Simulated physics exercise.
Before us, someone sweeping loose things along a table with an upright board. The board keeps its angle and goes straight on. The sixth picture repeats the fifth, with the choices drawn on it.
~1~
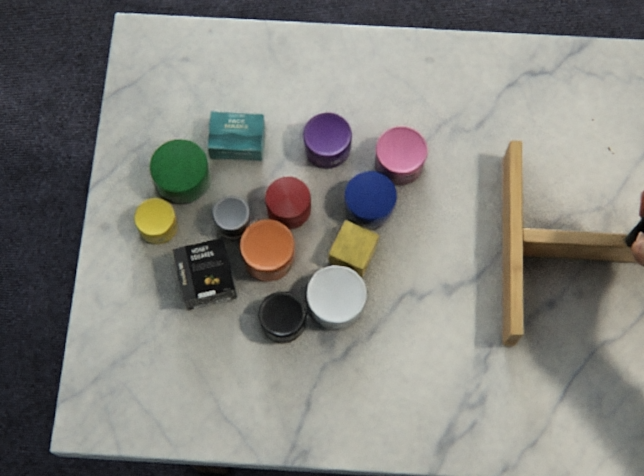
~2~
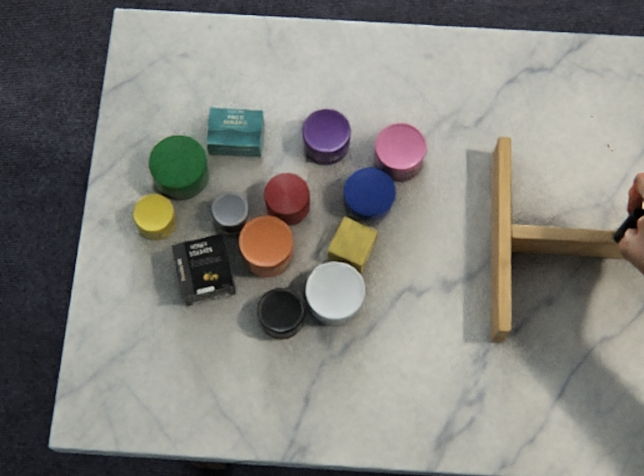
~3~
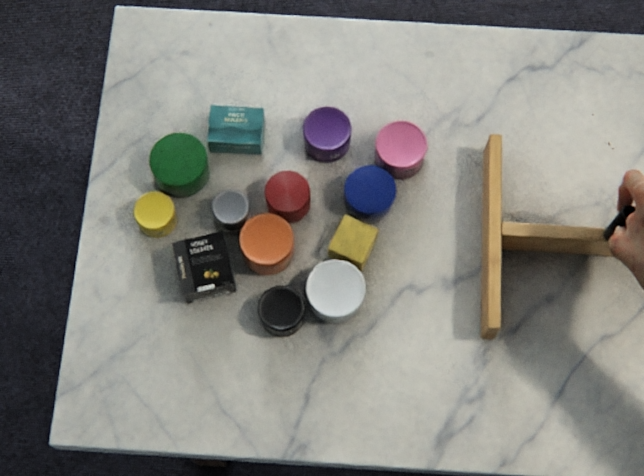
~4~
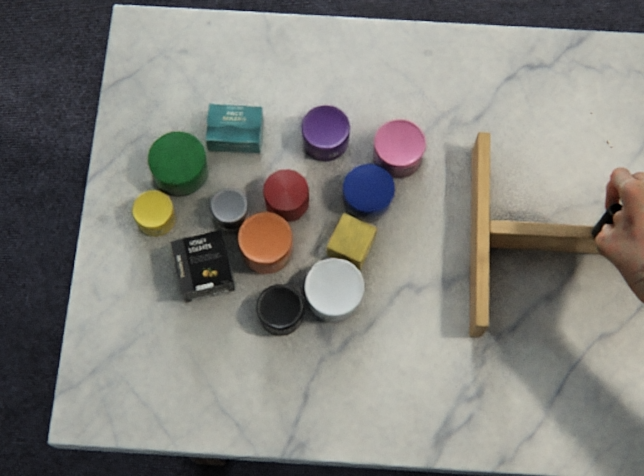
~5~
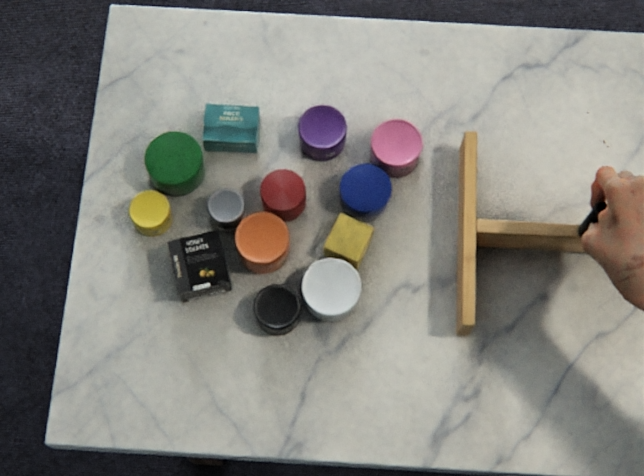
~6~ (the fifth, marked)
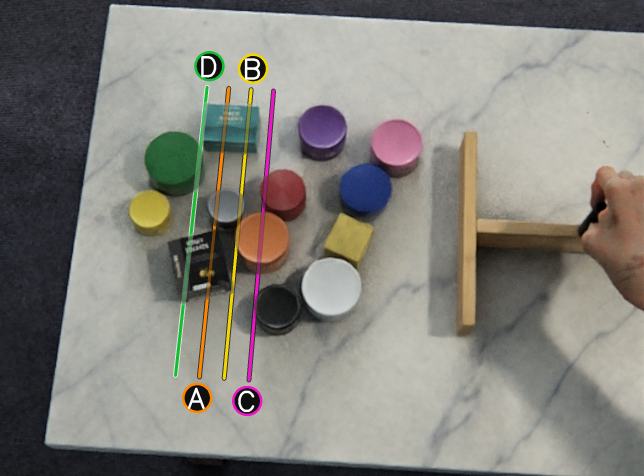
On a marble table, a hand slides an upright wooden board left toward colourful tubs and boxes.
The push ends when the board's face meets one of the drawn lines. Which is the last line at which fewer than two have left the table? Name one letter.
The farthest such stop is D.
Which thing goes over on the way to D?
It is the yellow jar.
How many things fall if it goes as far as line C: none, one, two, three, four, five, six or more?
By then, none.
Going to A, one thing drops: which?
The yellow jar.
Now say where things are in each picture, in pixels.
Green pot (180, 171); purple jar (328, 141); white tub (337, 298), in the first frame.
Board (505, 230); black packet (204, 270), in the second frame.
Board (495, 228); turquoise box (236, 130), in the third frame.
Board (483, 226); pink tub (399, 149), in the fourth frame.
Board (470, 225); yellow jar (151, 214); black tub (278, 310); yellow block (349, 242), in the fifth frame.
On the marked copy, A at (215, 225); B at (238, 227); C at (262, 228); D at (192, 224).
Taking D. A third of the way, board (370, 219); purple jar (296, 127); pink tub (341, 147).
Two thirds of the way, board (269, 213); yellow jar (123, 211); green pot (161, 157).
When it is over, board (193, 209); yellow jar over the edge; grey tin (86, 214); one fallen.
As for the rest, A is within the limit but short; B is within the limit but short; C is within the limit but short.
